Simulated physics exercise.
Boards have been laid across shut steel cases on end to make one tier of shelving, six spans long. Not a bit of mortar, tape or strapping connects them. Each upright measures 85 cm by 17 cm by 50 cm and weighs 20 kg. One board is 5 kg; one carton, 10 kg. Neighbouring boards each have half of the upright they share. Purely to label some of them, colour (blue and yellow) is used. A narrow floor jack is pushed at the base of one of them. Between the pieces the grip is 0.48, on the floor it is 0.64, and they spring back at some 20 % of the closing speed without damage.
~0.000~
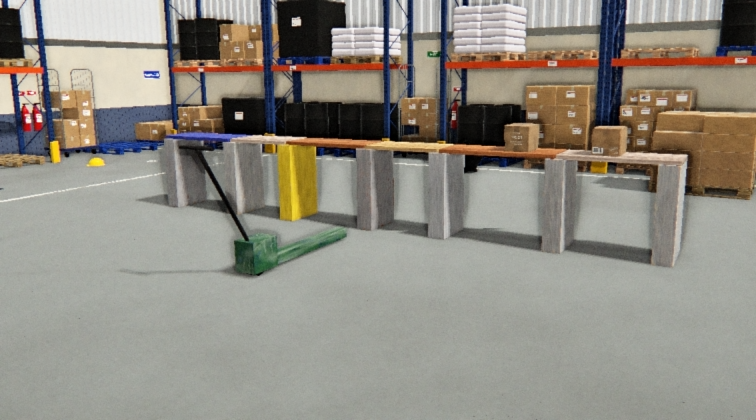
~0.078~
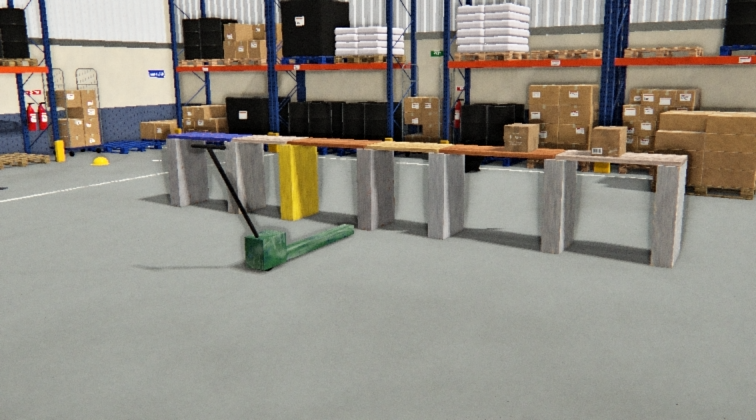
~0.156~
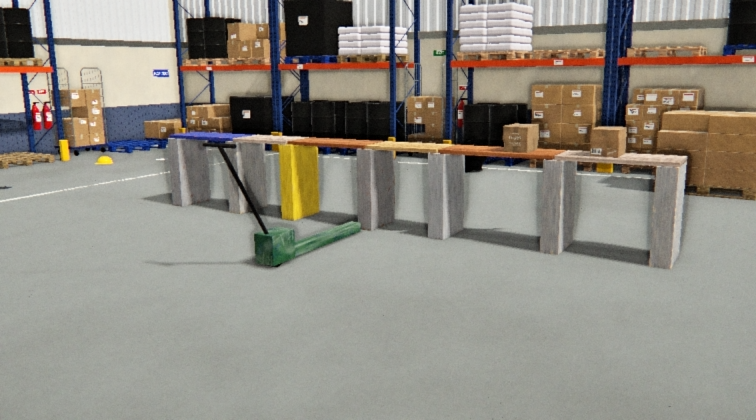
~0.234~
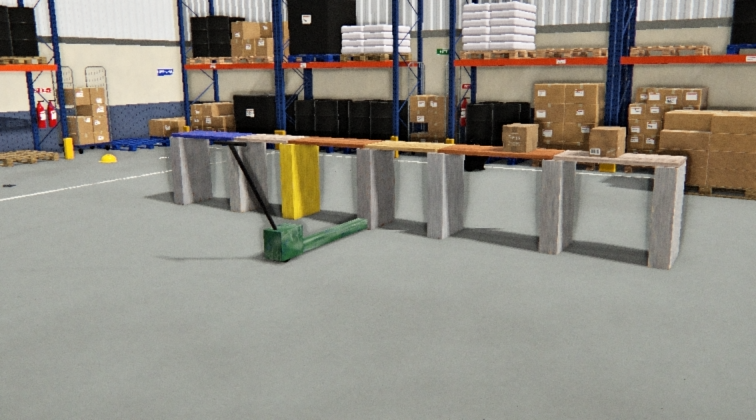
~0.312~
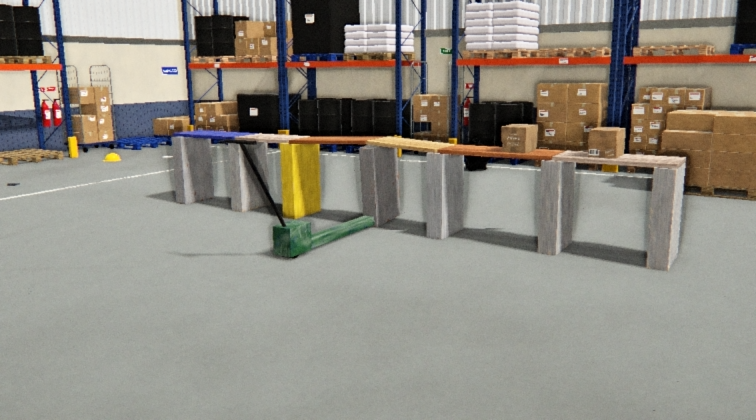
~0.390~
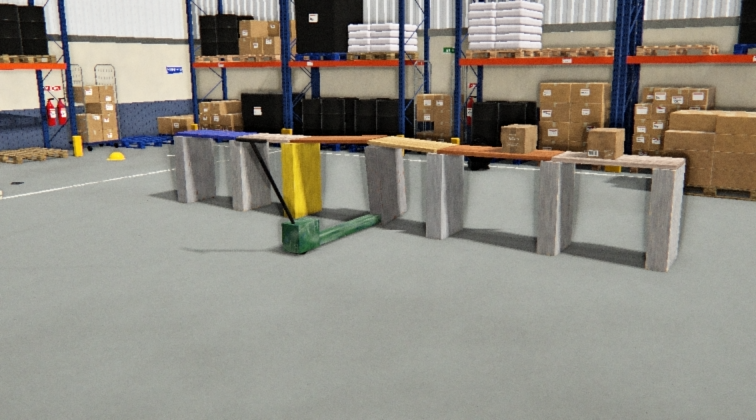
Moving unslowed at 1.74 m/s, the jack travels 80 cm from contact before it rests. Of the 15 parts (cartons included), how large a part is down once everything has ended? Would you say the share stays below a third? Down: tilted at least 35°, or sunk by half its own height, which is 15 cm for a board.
Yes.
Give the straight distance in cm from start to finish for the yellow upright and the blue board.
Distance from start in cm - yellow 0, blue 0.
After 0.60 s, none of the 15 pieces down, 3 disturbed.
After 0.92 s, 2 of the 15 pieces down.
In the end (1.7 s), 2 of the 15 pieces down; yellow upright unmoved; blue board unmoved. That is 13 per cent. From the last view, middles, yellow upright near (301, 178), blue board near (217, 135).
